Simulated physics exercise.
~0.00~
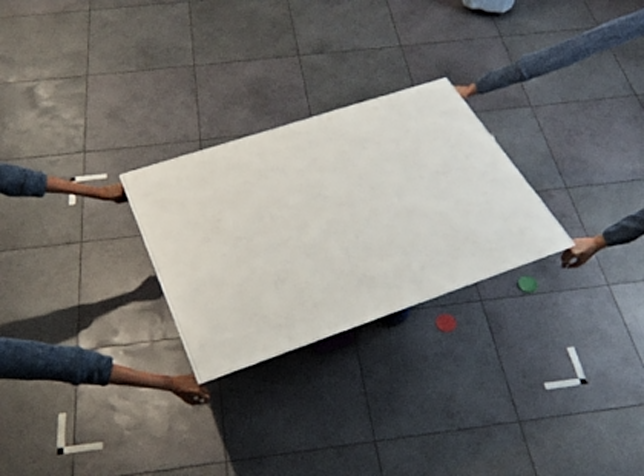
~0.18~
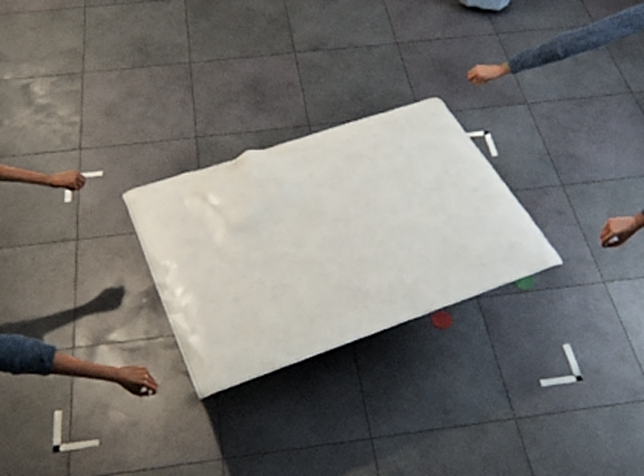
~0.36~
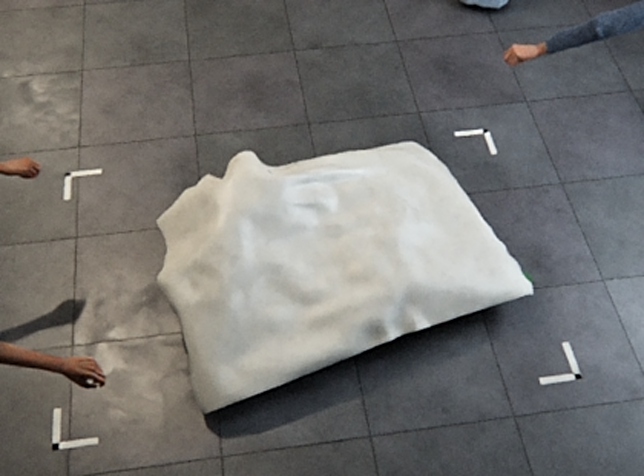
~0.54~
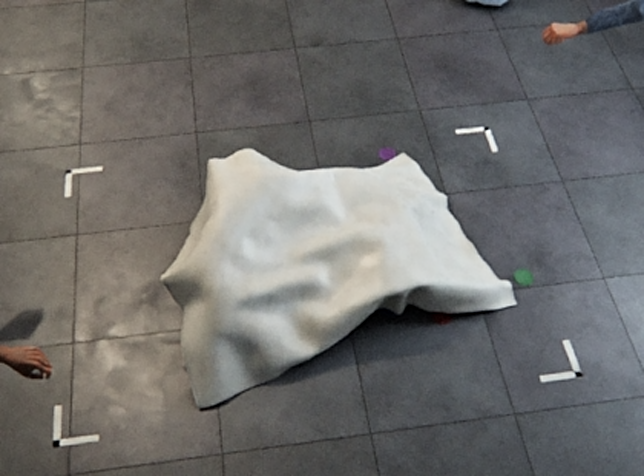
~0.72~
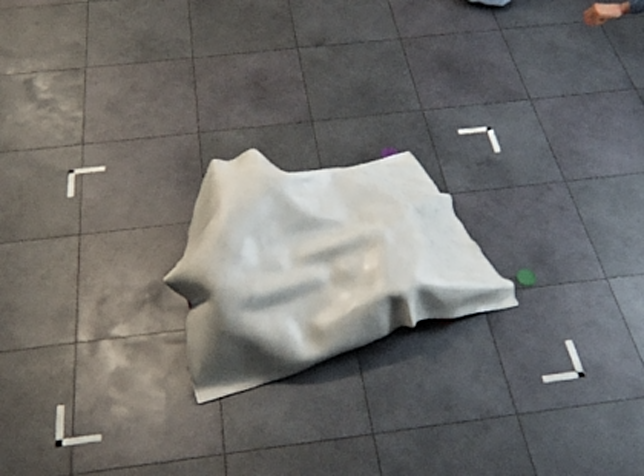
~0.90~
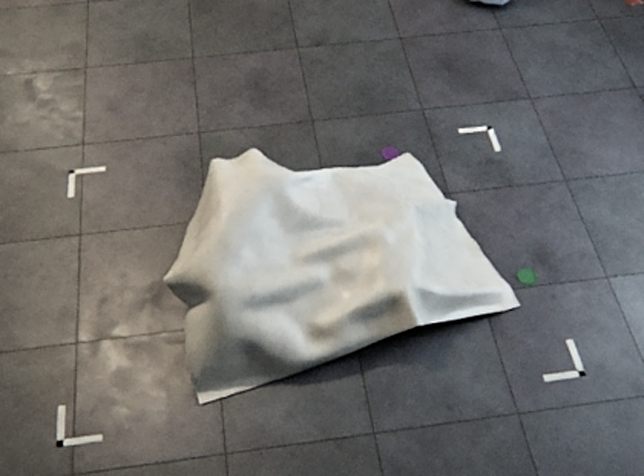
A pale cloth drops from four hands and settles, crumpled, over a red disc.
